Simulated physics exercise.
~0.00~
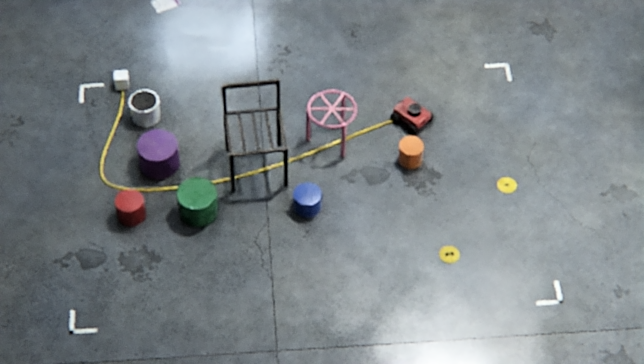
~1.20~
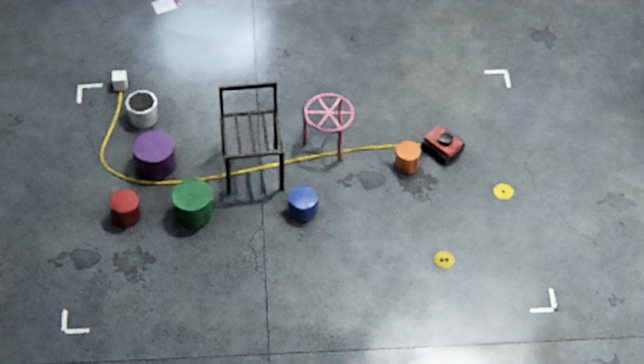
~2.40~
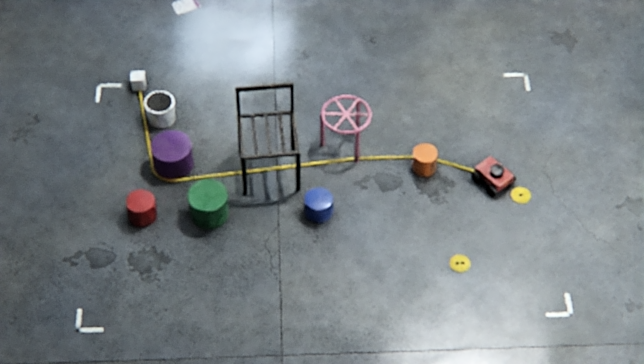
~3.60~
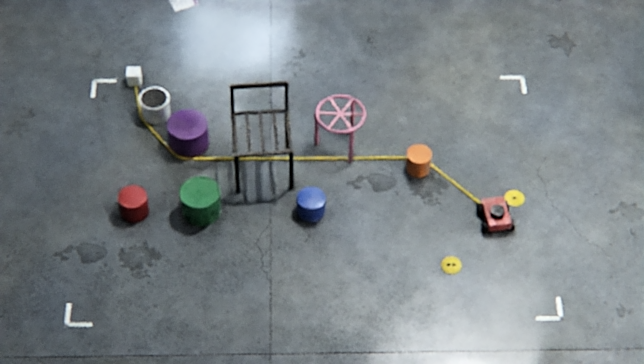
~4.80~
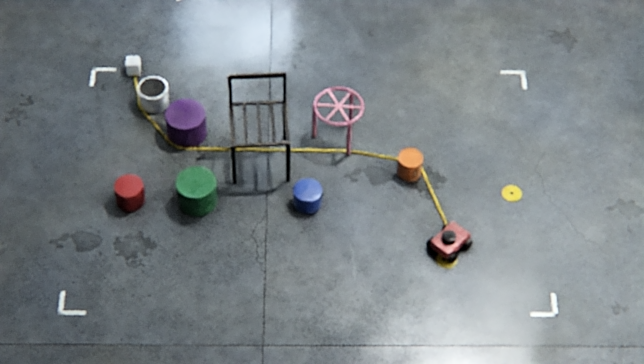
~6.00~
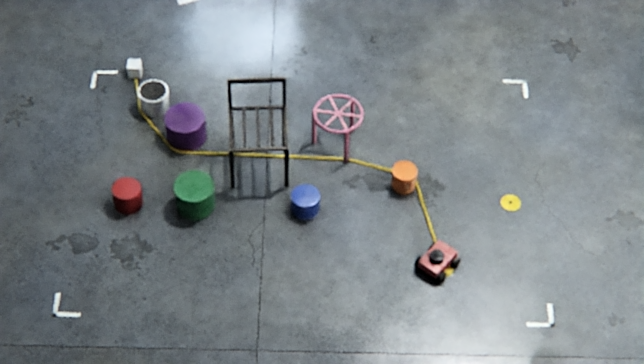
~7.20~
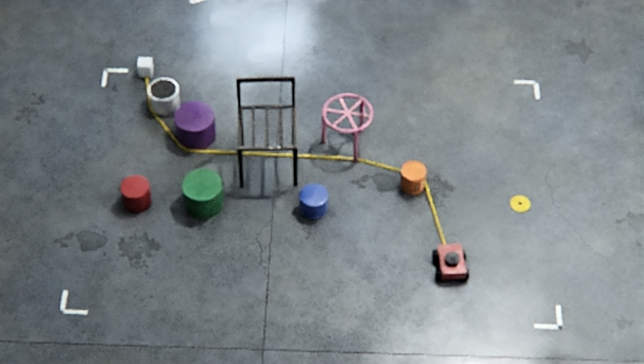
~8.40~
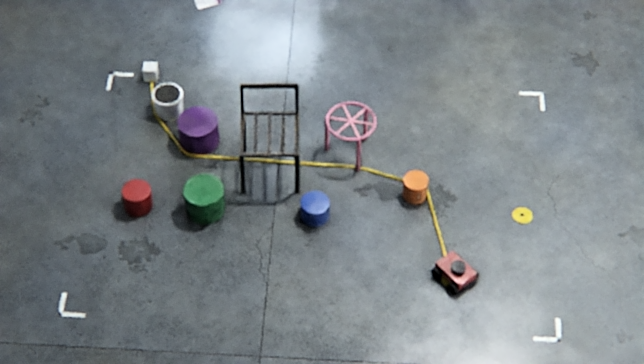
A black chair stands near the middle of a grey workshop floor seen from high above, with a pink stool to its right and white tape corners around. Purple, red, green, blue and orange tubs and a white pot are spread about, and a yellow lead runs from a small white block to a red cart. The cart rolls right and down to one yellow mark, pulling the lead tight and dragging the purple tub up and right. It then turns down and left to the other mark, shifting the orange tub slightly downward. It ends just past there, lead still attached.
